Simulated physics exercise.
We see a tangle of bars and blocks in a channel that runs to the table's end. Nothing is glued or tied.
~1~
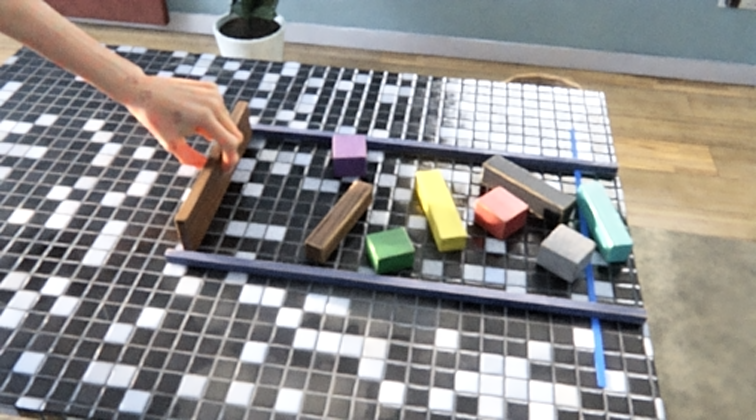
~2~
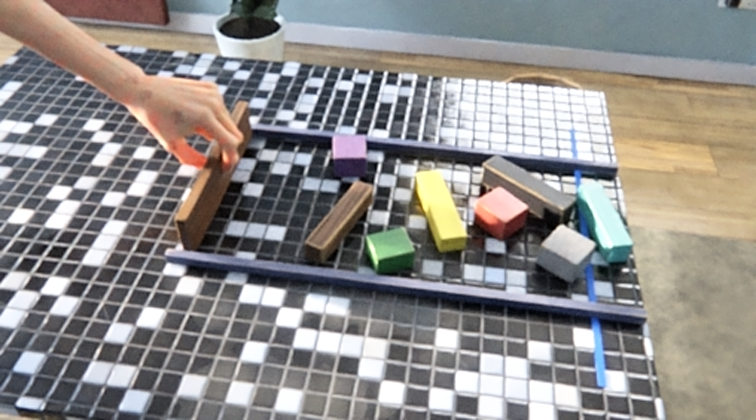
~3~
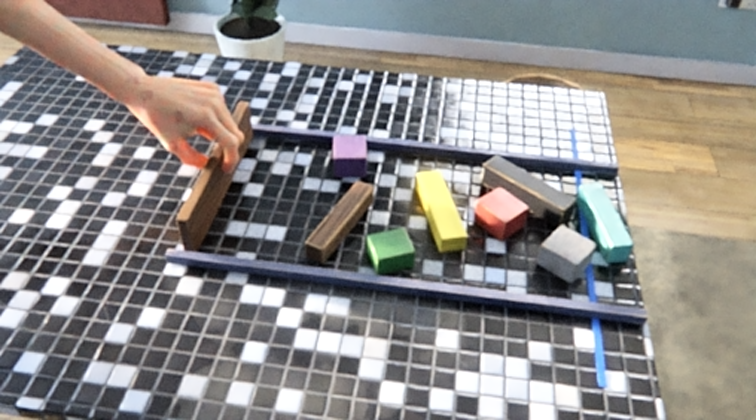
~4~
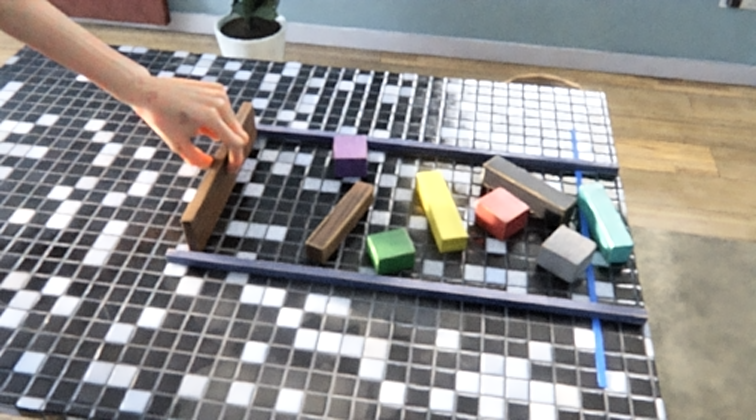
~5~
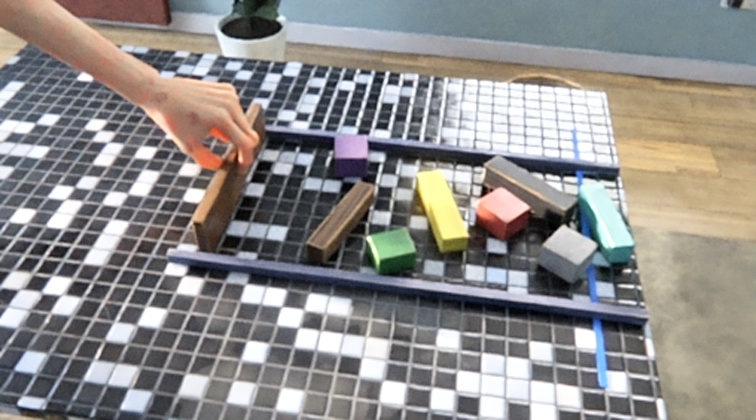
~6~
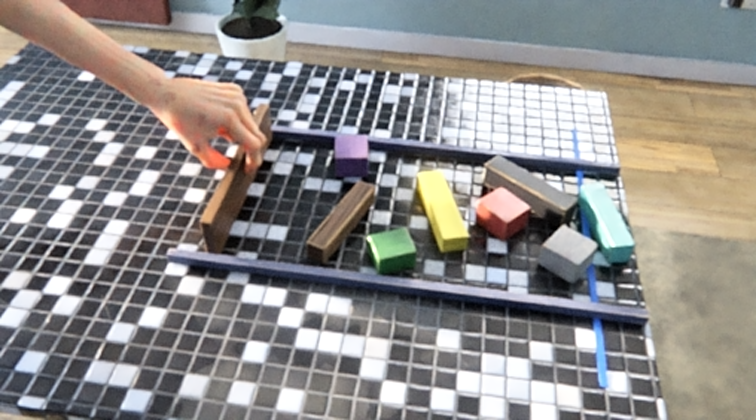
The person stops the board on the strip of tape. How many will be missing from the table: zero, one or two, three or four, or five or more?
Here the number that fall off is three or four.
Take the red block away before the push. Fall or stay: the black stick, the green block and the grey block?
The black stick is lost, the green block remains up, the grey block drops off.
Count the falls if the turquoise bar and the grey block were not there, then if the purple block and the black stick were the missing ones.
Fallen: 2, and 3 in the other try.
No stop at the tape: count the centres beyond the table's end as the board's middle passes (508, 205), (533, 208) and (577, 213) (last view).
It would be 1, 1 and 4.
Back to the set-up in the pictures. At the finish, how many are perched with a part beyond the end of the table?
That would be 2.
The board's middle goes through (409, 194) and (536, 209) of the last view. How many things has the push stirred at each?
At the one place 4, at the other 8.
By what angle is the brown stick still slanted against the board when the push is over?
Roughly 0° out of line.
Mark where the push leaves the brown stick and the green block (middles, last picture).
Near (602, 252) and (640, 290).
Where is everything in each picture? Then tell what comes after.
In the first frame, turquoise bar (603, 220); grey block (566, 253); black stick (527, 190); board (218, 172); tape (585, 232).
In the second frame, grey block (566, 253); green block (390, 251).
In the third frame, black stick (527, 190); brown stick (341, 221).
In the fourth frame, turquoise bar (604, 221); red block (501, 214).
In the fifth frame, grey block (568, 254); board (233, 174).
In the sixth frame, turquoise bar (605, 221); grey block (568, 254); black stick (528, 191); board (241, 174); tape (587, 233).
Early on, none off yet; turquoise bar at rest near (605, 221); grey block at rest near (568, 254); black stick at rest near (528, 191).
A while later, none off yet; turquoise bar moving near (617, 223); grey block moving near (574, 257); black stick travelled a little near (557, 194).
Finally, the number that fall off is three or four; lost, red block, black stick, grey block and turquoise bar.
